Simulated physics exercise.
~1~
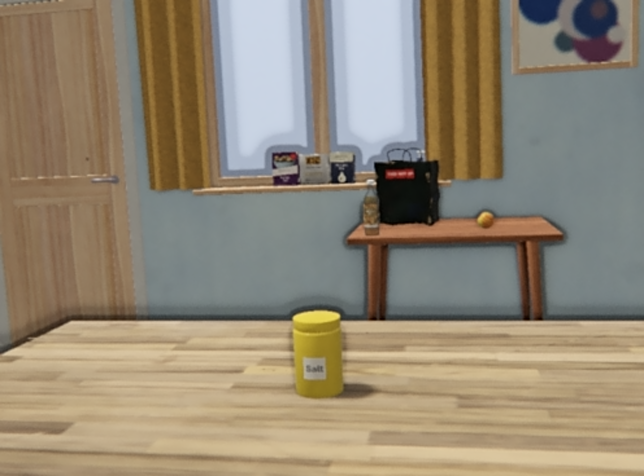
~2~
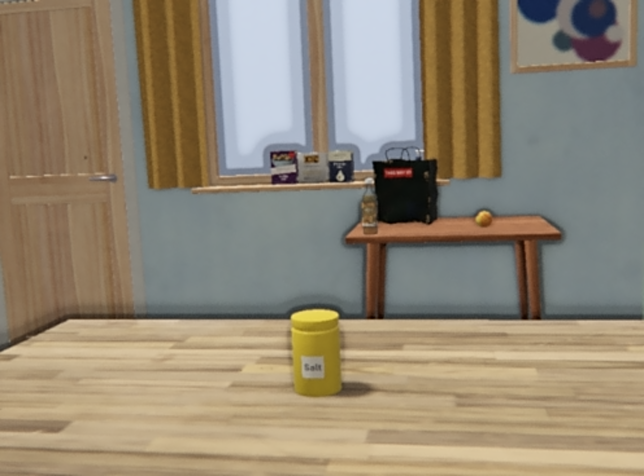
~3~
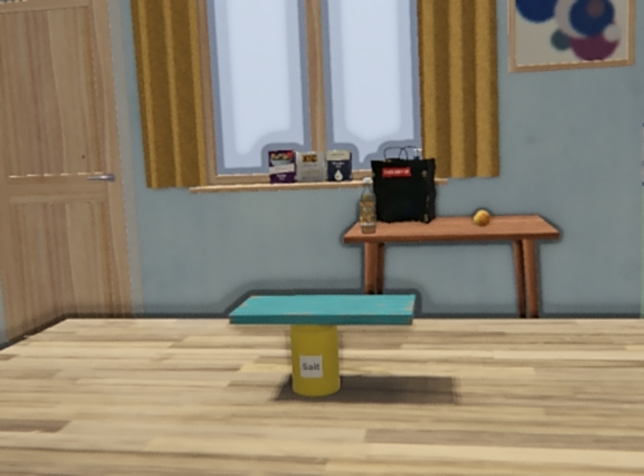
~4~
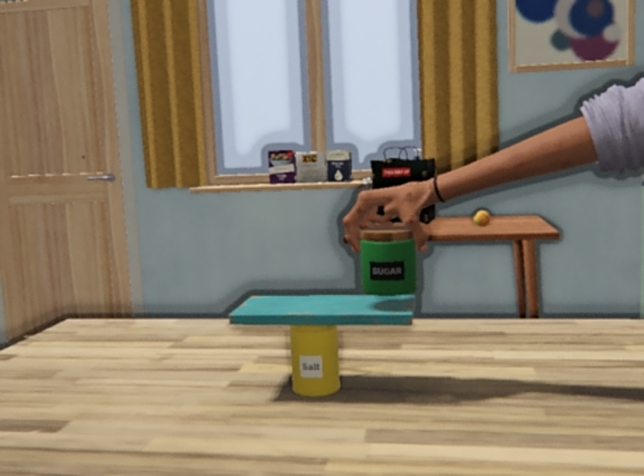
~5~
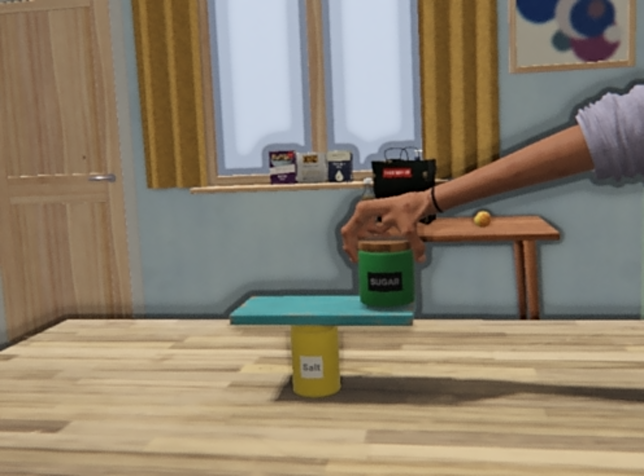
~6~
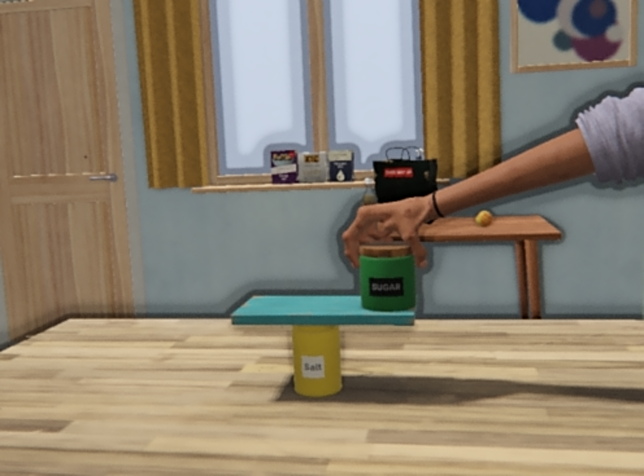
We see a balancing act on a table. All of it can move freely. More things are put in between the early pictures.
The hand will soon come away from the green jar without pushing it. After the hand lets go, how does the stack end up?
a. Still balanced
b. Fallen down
The answer is b.
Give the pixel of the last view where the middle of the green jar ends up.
Near (461, 370).
Then, 0.30 s past the last view, green jar now fallen; turquoise board rocked 49° from its first pose.
Then, 0.40 s past the last view, turquoise board rocked 70° from its first pose.
Then, 0.50 s past the last view, turquoise board rocked 73° from its first pose.
Then, 0.80 s past the last view, turquoise board rocked 44° from its first pose.
Finally, fallen, turquoise board and green jar; yellow jar still in place. Final places as the last picture's camera would see them, green jar near (461, 370). The stack loses its balance.
